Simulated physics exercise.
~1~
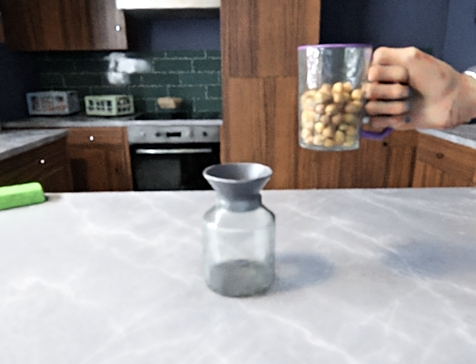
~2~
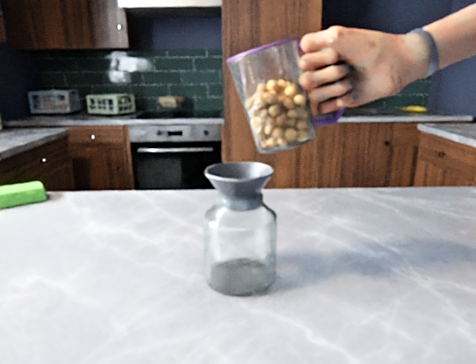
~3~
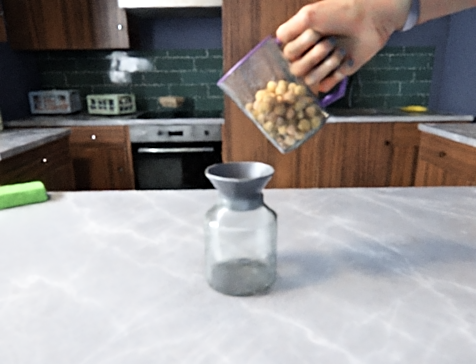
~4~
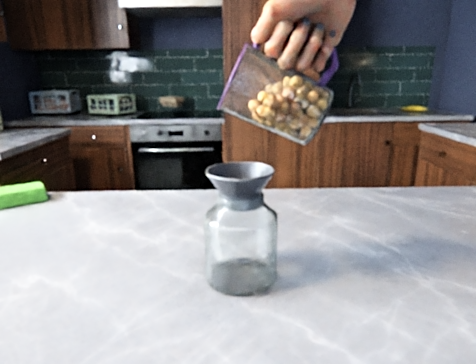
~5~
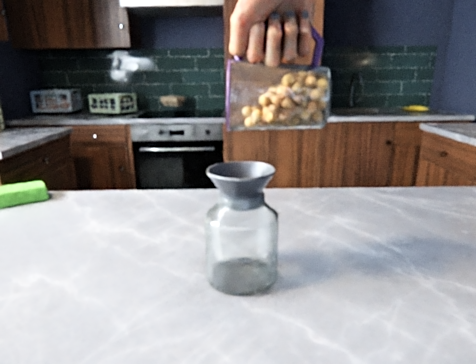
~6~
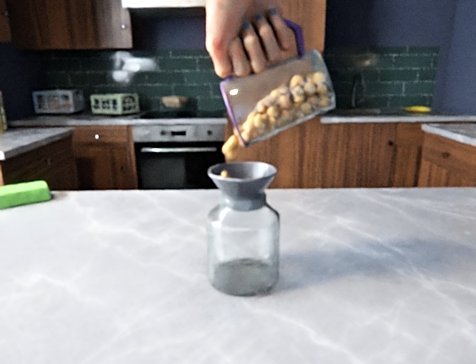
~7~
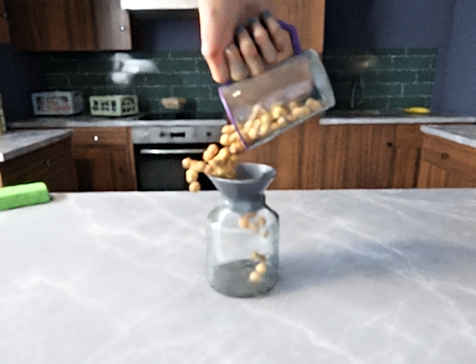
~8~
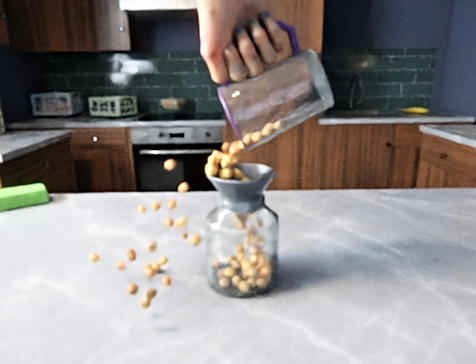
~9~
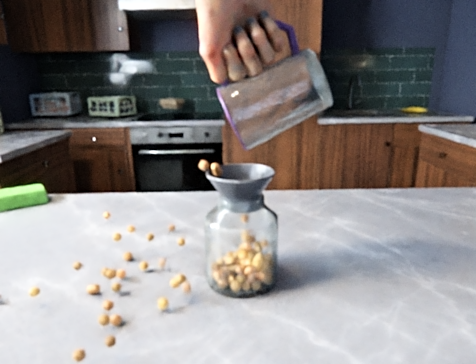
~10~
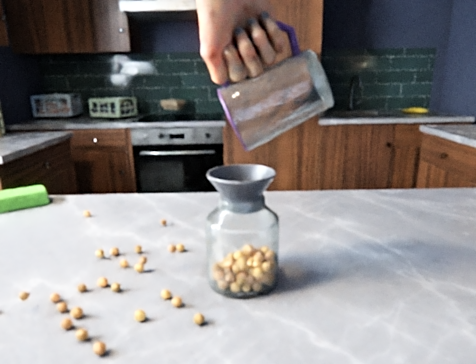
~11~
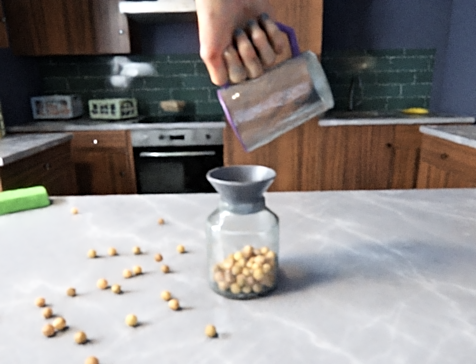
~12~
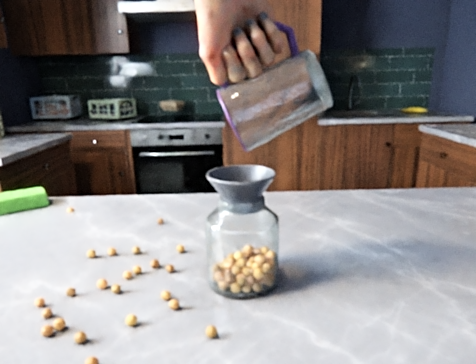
Hand tipping wooden beads from a clear cup through a grey funnel into a glass jar, some scattering across the counter.
